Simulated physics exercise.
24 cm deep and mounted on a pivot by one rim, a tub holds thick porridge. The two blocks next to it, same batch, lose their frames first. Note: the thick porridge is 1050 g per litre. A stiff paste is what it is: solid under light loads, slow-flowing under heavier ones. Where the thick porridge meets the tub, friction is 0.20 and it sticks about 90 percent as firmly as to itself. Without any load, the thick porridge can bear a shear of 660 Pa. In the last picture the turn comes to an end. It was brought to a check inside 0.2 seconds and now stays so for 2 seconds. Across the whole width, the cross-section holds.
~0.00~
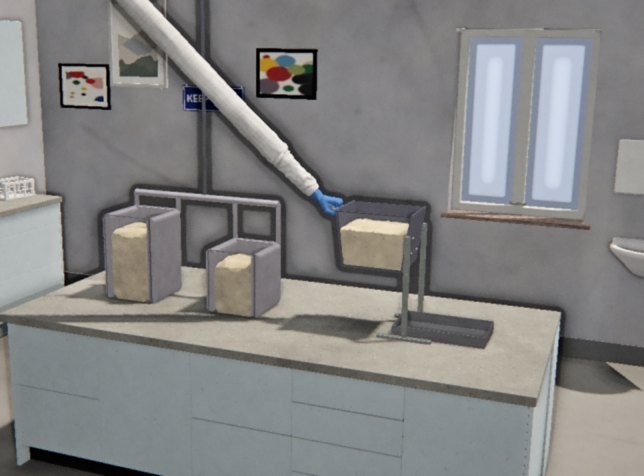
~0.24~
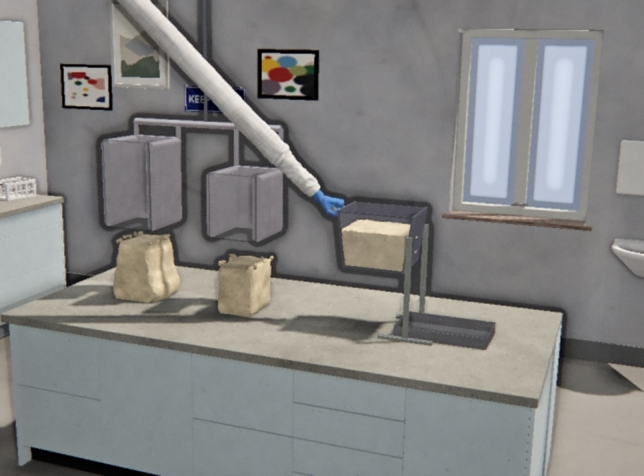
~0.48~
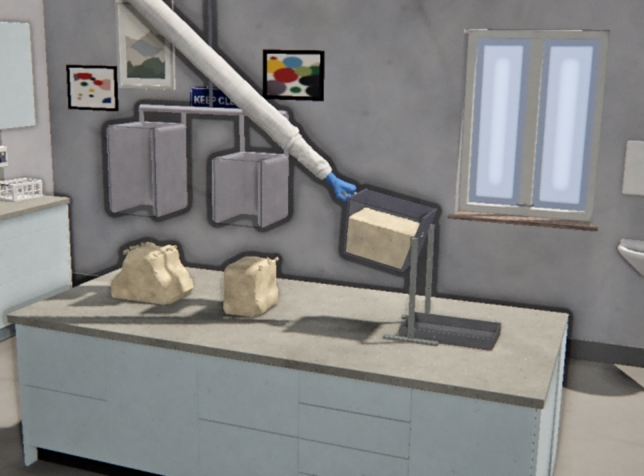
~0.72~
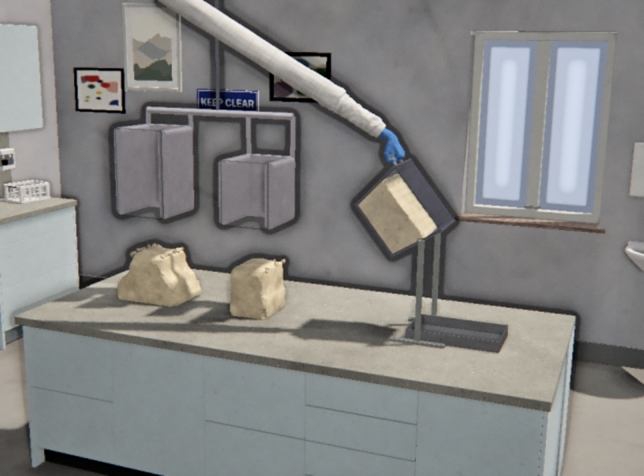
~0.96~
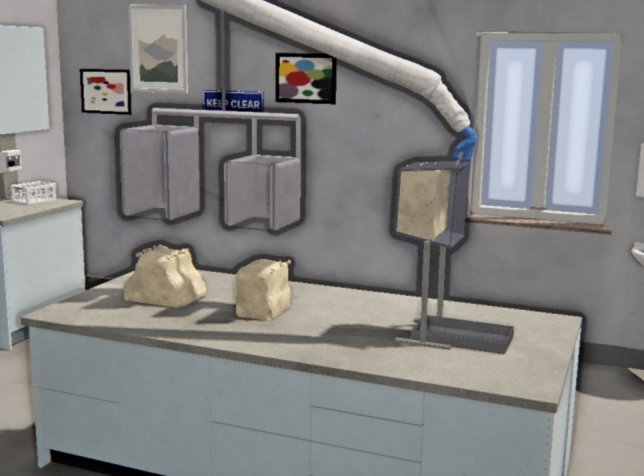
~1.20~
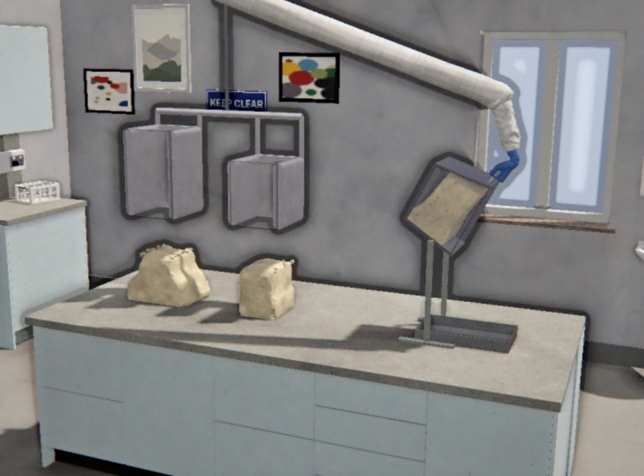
In the video, a frame lifts away from two pale blocks on a counter, and the larger one slumps more. Then a blue-gloved mechanical arm turns a raised tub of pale porridge clockwise past upright on its stand.
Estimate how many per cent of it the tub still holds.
The tub still holds some 0 per cent.
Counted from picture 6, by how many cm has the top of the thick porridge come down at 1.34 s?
Around 13 cm below its level in the last picture.
By 1.34 s, the tub is at 117 degrees and holds 62 %.
By 1.51 s, the tub is at 117 degrees and holds 0 %.
By 1.68 s, the tub is at 117 degrees and holds 0 %.
By 1.85 s, the tub is at 117 degrees and holds 0 %.
By 3.20 s, at the end, the tub is at 117 degrees and holds 0 %.
